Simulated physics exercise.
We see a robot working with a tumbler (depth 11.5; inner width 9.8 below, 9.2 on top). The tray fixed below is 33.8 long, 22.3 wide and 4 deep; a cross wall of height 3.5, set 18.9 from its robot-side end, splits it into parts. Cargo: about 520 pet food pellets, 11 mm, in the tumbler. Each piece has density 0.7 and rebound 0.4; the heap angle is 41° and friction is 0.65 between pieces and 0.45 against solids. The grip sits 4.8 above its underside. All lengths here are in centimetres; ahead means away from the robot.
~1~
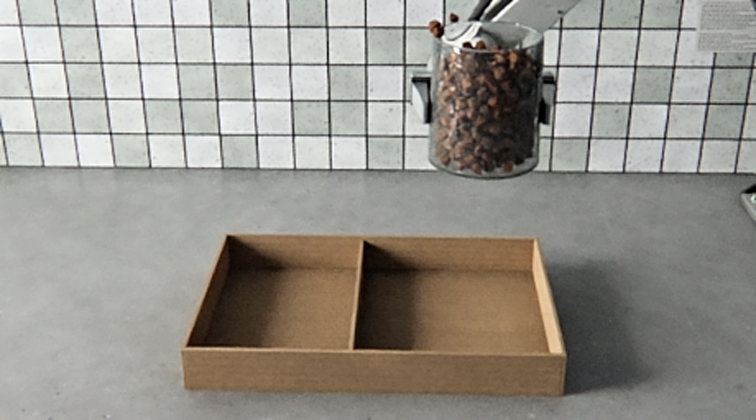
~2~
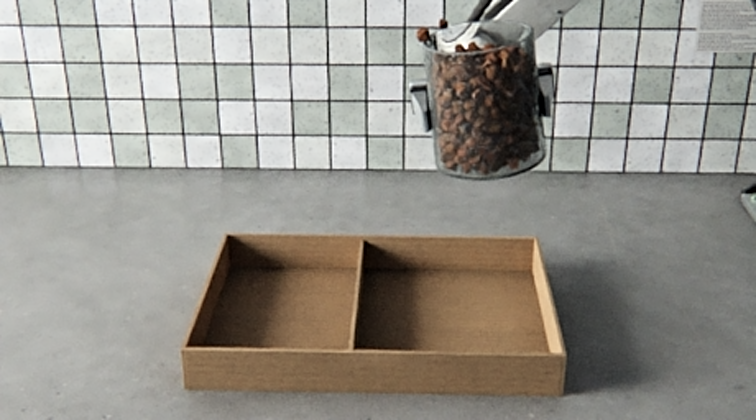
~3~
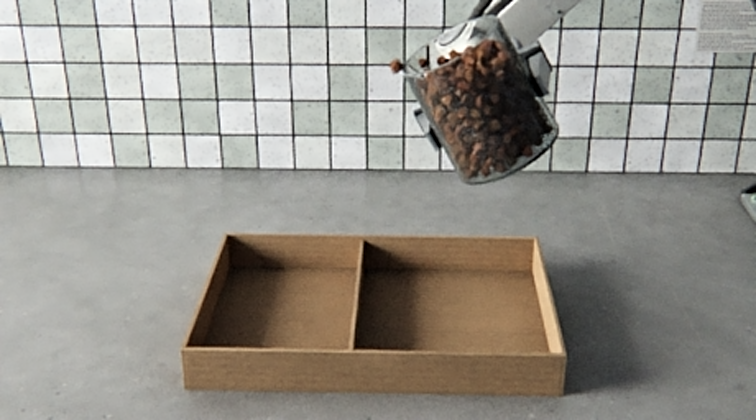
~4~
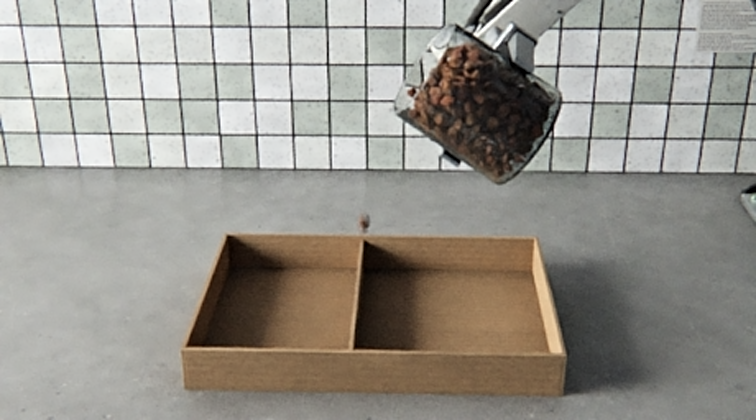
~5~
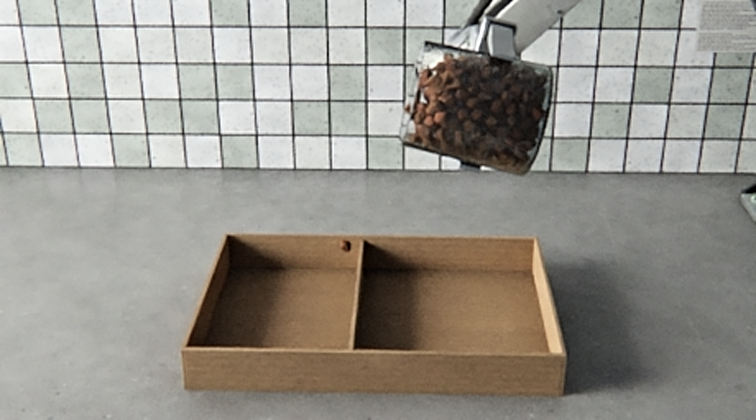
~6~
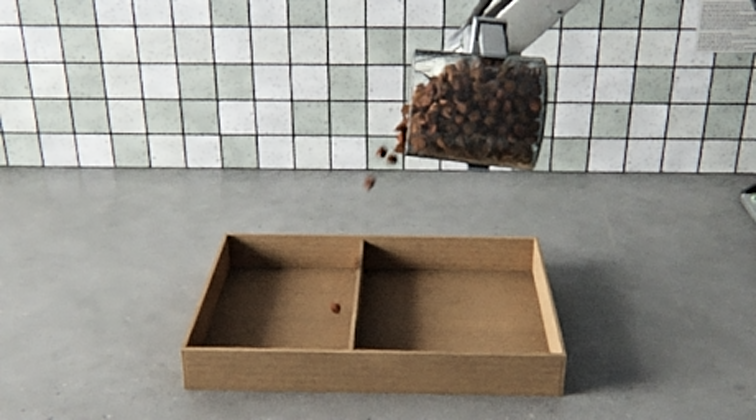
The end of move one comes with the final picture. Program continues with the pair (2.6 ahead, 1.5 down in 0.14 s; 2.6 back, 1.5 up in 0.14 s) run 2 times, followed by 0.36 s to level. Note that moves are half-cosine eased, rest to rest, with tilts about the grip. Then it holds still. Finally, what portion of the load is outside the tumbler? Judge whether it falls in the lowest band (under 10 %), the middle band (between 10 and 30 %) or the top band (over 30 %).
It falls in the middle band.
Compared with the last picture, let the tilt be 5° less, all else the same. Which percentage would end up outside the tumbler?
Then something close to 15 in a hundred.
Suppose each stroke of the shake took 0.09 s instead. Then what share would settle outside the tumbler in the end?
In that case some 30 per cent.
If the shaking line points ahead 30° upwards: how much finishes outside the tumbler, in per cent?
Result: Approx. 30 %.
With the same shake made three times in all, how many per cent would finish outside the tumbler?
20 per cent.
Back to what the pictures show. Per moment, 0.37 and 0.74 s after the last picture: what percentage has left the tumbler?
In turn: 10 %, then 15 %.
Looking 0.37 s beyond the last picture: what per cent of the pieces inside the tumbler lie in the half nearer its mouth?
Around 35 percent.
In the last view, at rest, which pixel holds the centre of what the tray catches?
I'd say somewhere near (315, 315) in the final view.
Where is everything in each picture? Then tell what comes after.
The first frame shows tumbler middle at (486, 100), level; upper third of the load around (485, 76), from x 435 to 535, top at y 20; 522 in the tumbler.
The second frame shows tumbler middle at (484, 100), tilted 8° forward; upper third of the load around (483, 75), from x 425 to 535, top at y 25.
The third frame shows tumbler middle at (481, 101), tilted 29° forward; upper third of the load around (481, 78), from x 395 to 545, top at y 45; 521 in the tumbler, 1 in flight or on a rim.
The fourth frame shows tumbler middle at (477, 104), tilted 56° forward; upper third of the load around (479, 81), from x 365 to 550, top at y 50; 521 in the tumbler, 1 in flight or on a rim.
The fifth frame shows tumbler middle at (475, 107), tilted 77° forward; upper third of the load around (483, 82), from x 345 to 540, top at y 60; 521 in the tumbler, 1 in the far-side part.
The sixth frame shows tumbler middle at (475, 109), tilted 85° forward; upper third of the load around (489, 87), from x 335 to 535, top at y 65; 517 in the tumbler, 2 in the far-side part, 3 in flight or on a rim.
Then, 0.37 s later, tilted 85° forward, highest piece 26 above the table; 461 in the tumbler, 44 in the far-side part, 10 in the robot-side part, 7 in flight or on a rim.
Then, 0.74 s later, tilted 44° forward, highest piece 27 above the table; 435 in the tumbler, 58 in the far-side part, 25 in the robot-side part, 4 in flight or on a rim.
Then, 1.12 s later, level, highest piece 29 above the table; 434 in the tumbler, 63 in the far-side part, 25 in the robot-side part.
Then, 2.17 s later, level, highest piece 29 above the table; 434 in the tumbler, 63 in the far-side part, 25 in the robot-side part.
At rest, 434 in the tumbler, 63 in the far-side part, 25 in the robot-side part. That is 17 % outside the tumbler.
